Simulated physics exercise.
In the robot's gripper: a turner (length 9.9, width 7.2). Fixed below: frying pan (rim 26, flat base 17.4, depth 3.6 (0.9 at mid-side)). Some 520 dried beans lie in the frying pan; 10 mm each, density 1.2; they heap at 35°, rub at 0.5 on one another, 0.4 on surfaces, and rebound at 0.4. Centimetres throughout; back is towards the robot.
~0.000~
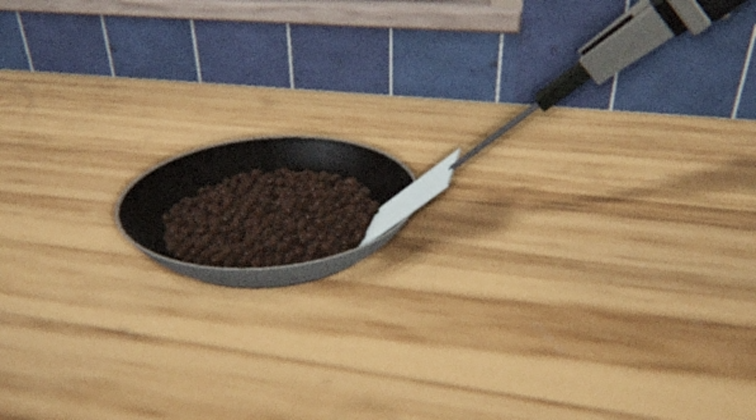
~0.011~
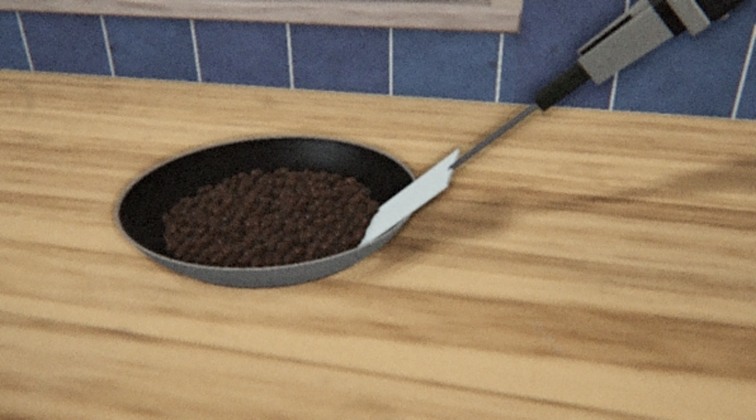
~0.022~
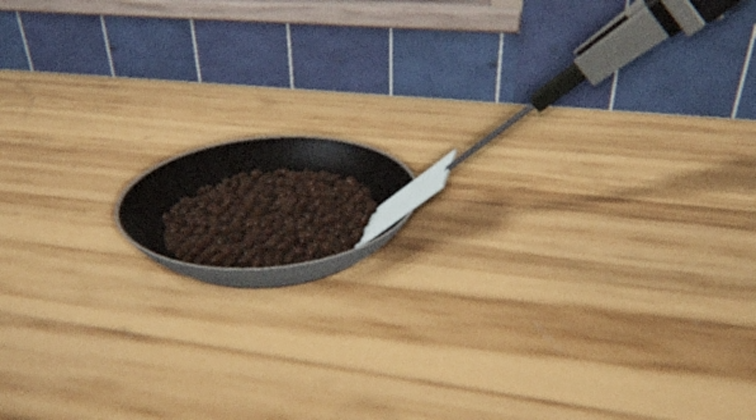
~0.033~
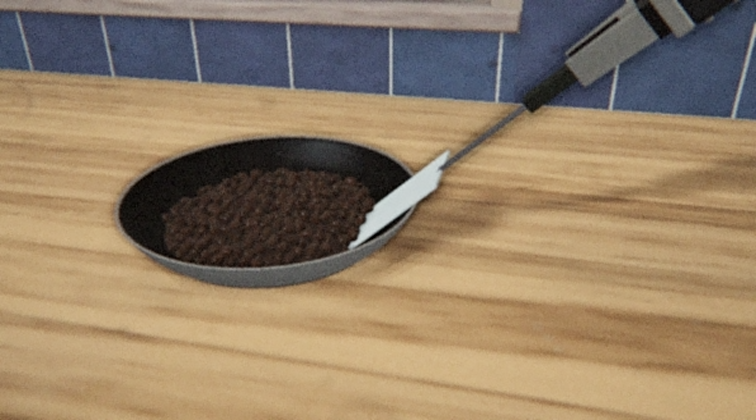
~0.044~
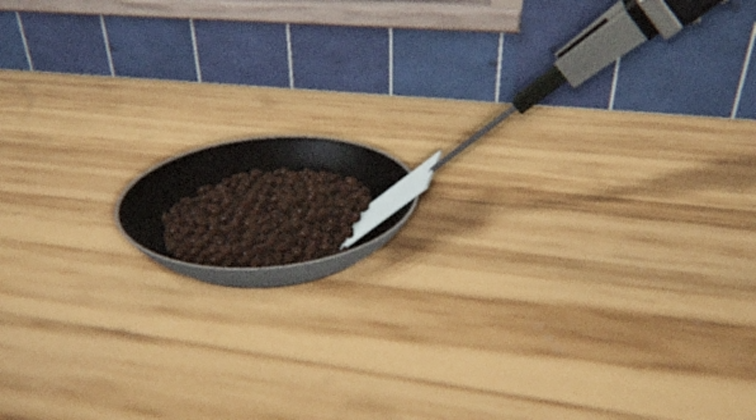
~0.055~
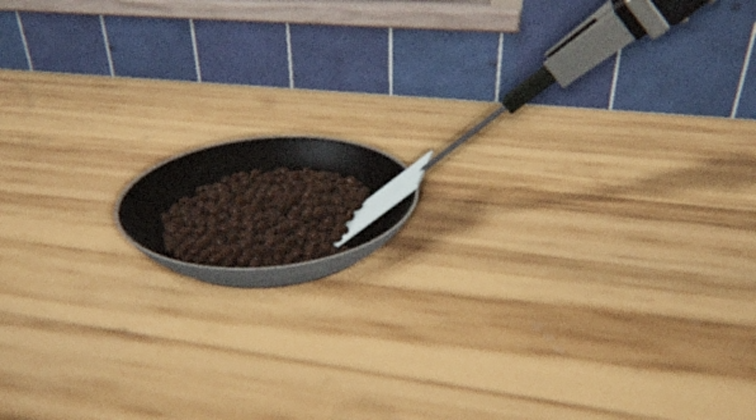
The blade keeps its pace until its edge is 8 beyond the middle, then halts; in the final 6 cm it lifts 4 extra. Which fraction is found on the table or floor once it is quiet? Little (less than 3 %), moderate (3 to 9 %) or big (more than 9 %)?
On the table or floor the share is moderate, 3 to 9 %.
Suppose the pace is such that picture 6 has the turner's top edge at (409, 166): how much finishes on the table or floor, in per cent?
Some 15 per cent.
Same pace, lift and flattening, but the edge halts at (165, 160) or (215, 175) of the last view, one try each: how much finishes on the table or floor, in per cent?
About 15 and 0 per cent.
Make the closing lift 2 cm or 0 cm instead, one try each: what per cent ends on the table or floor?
Some 5 and 5 per cent.
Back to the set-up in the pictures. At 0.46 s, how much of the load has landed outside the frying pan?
About 4 per cent.
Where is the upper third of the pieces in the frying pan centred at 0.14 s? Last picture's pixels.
Around (249, 203).
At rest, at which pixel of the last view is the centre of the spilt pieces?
Around (90, 194).
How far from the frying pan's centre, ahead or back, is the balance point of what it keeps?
About 4.5 cm ahead.
After 0.14 s, sloping 43°, highest piece 3 above the table; 519 in the frying pan.
After 0.22 s, sloping 43°, highest piece 4 above the table; 519 in the frying pan.
After 0.46 s, sloping 43°, highest piece 5 above the table; 494 in the frying pan, 25 on the table or floor.
After 1.51 s, sloping 43°, highest piece 5 above the table; 494 in the frying pan, 25 on the table or floor.
In the end, 494 in the frying pan, 25 on the table or floor. That is 5 % on the table or floor.
